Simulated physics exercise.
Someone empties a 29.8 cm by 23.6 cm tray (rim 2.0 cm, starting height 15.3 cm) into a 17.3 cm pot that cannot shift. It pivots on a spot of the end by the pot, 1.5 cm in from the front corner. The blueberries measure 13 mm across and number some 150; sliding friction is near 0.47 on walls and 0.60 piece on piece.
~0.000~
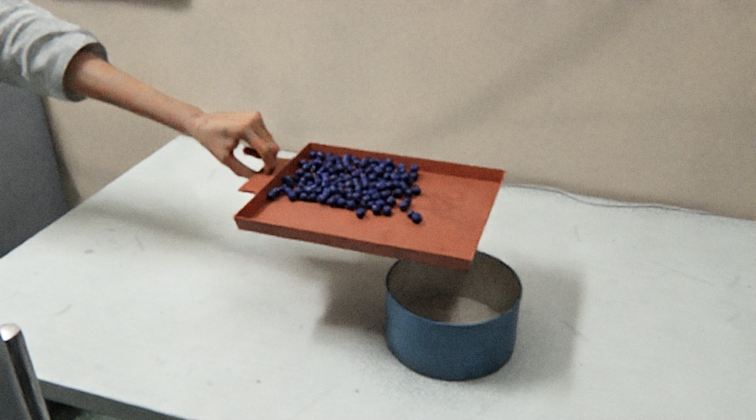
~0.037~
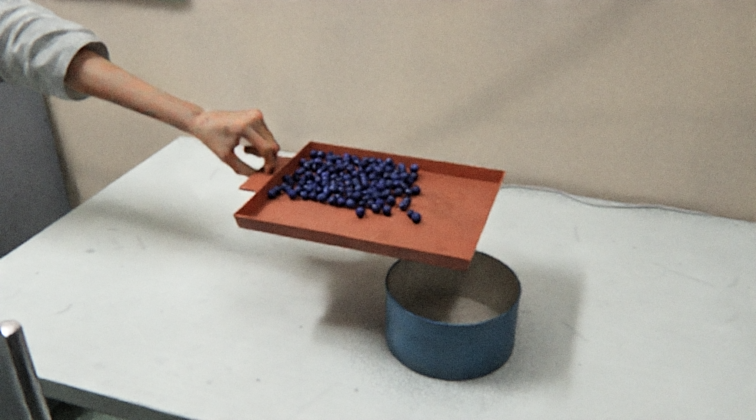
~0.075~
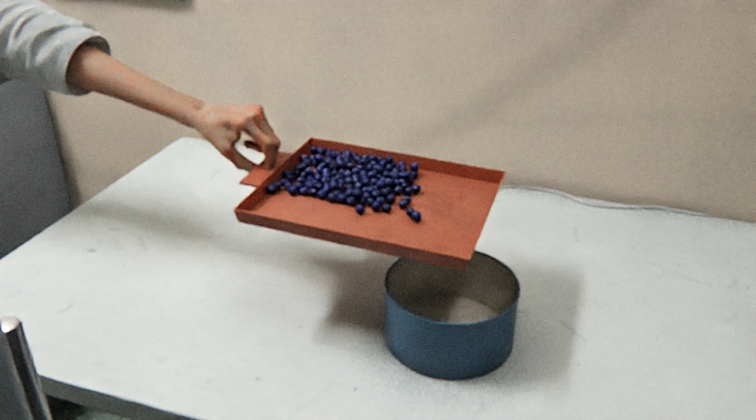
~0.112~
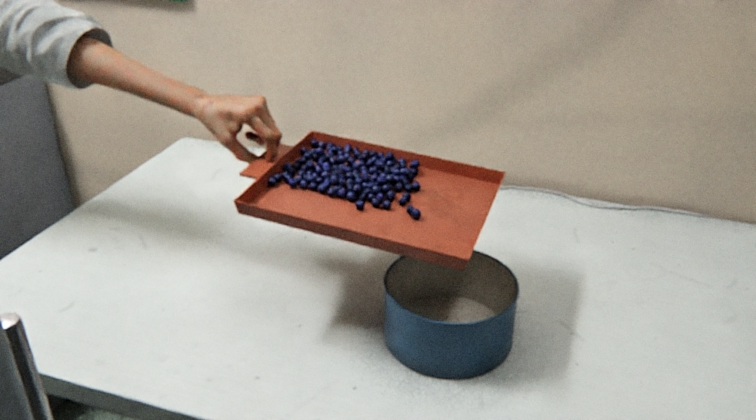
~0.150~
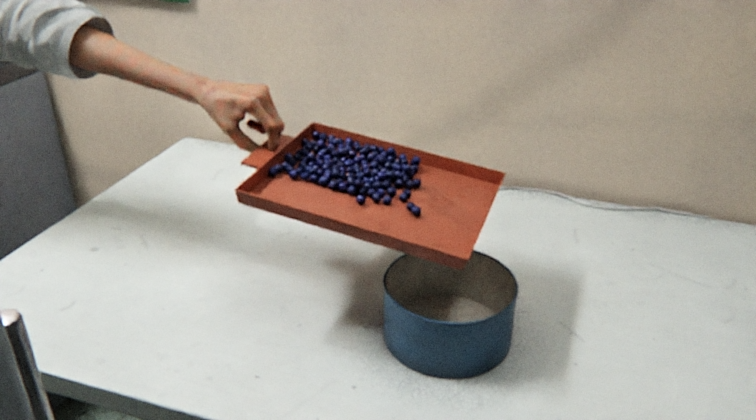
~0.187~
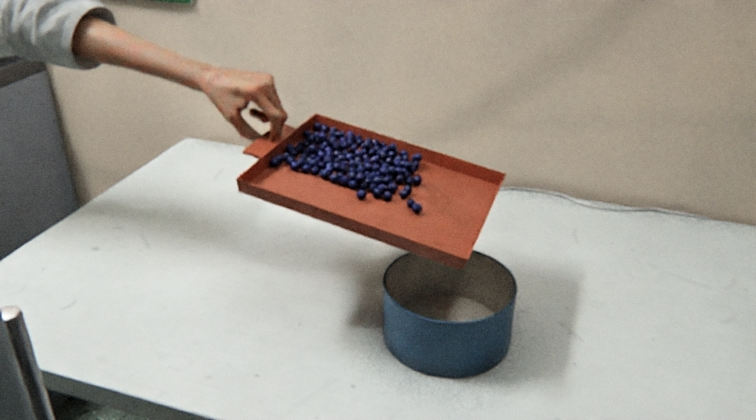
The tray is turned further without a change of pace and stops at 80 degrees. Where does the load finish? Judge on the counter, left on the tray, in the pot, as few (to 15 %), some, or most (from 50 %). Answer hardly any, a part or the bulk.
Counter: A part, tray: The bulk, pot: Hardly any.
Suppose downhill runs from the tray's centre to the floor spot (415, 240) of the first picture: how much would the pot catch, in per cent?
About 0 per cent.
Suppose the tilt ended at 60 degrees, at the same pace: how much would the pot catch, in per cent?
In that case some 0 per cent.
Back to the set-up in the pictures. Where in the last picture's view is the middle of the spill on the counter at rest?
At about (565, 309).
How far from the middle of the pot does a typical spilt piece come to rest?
About 20 cm.
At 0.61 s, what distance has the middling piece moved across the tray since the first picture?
Some 10 cm.
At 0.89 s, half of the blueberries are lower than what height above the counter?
Roughly 18 cm.
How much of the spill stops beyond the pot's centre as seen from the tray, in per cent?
Roughly 100 per cent.
After 0.61 s, tilt 44 degrees; the tray holds 100 %, the pot 0 %.
After 0.89 s, tilt 66 degrees; the tray holds 85 %, the pot 0 %.
After 1.27 s, tilt 80 degrees; the tray holds 75 %, the pot 0 %.
In the end, at 1.9 s, counter 25 %, tray 75 %, pot 0 %.
